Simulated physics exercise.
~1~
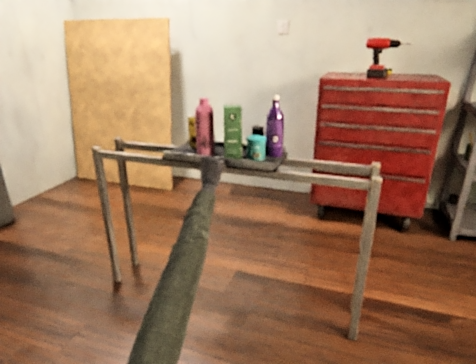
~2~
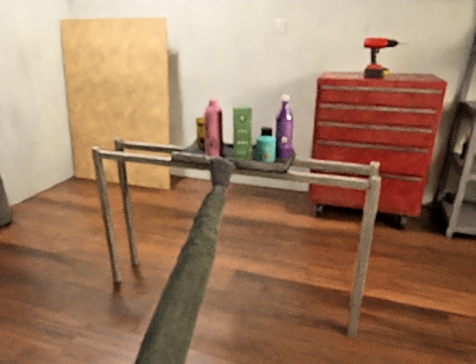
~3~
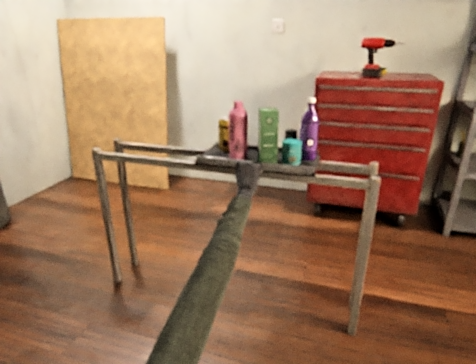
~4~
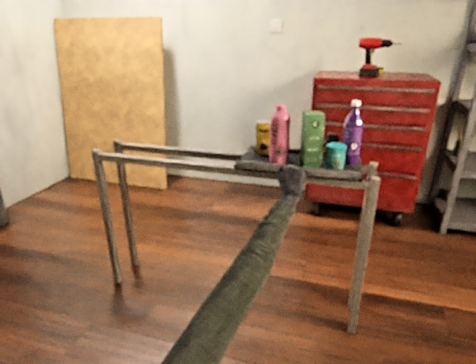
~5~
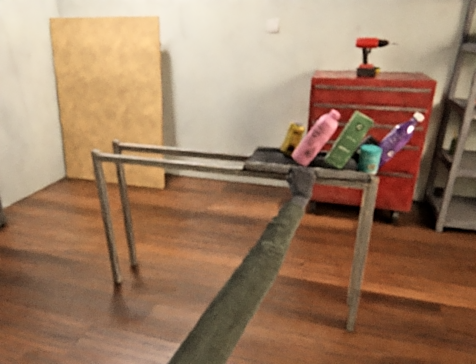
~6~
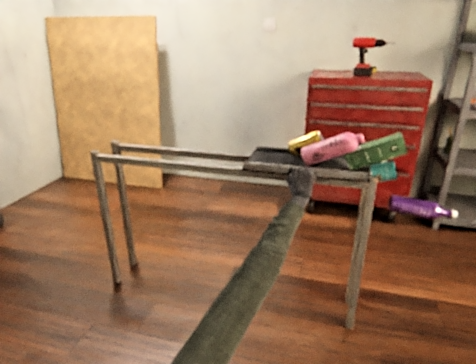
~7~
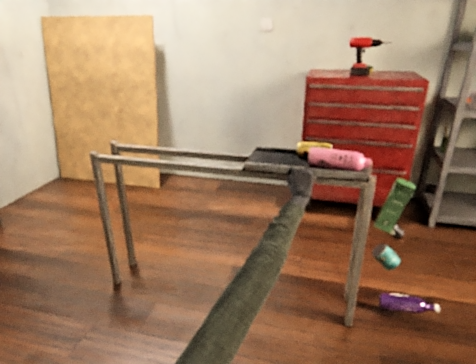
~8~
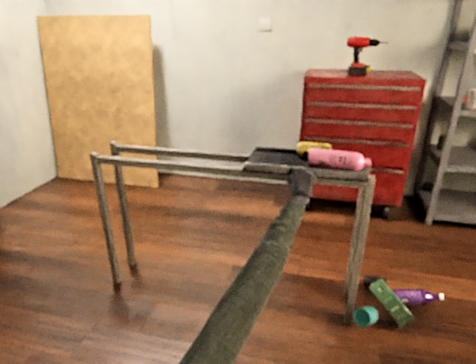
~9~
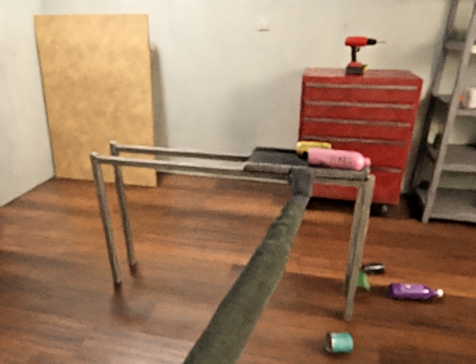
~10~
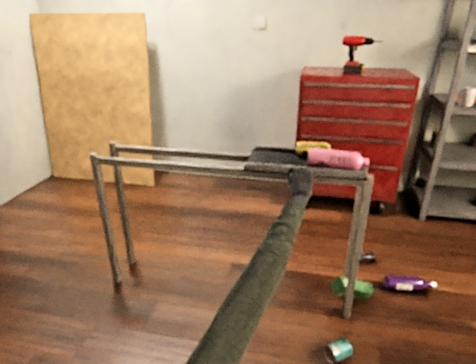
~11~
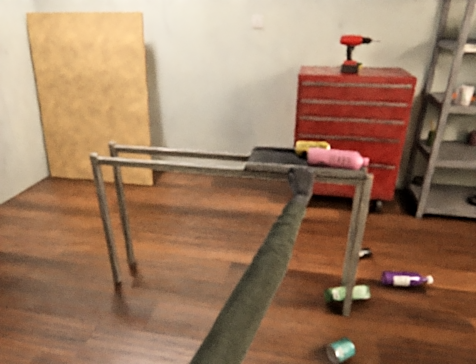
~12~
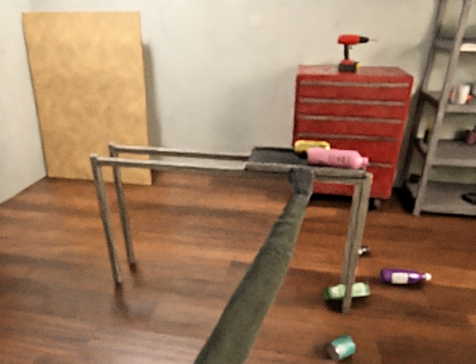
A dark arm slid a tray of upright bottles and containers right along a metal frame until it stopped abruptly and they toppled. The purple bottle, green carton, turquoise tin and black shaker ended on the floor, while the pink bottle and yellow can lay on the tray.
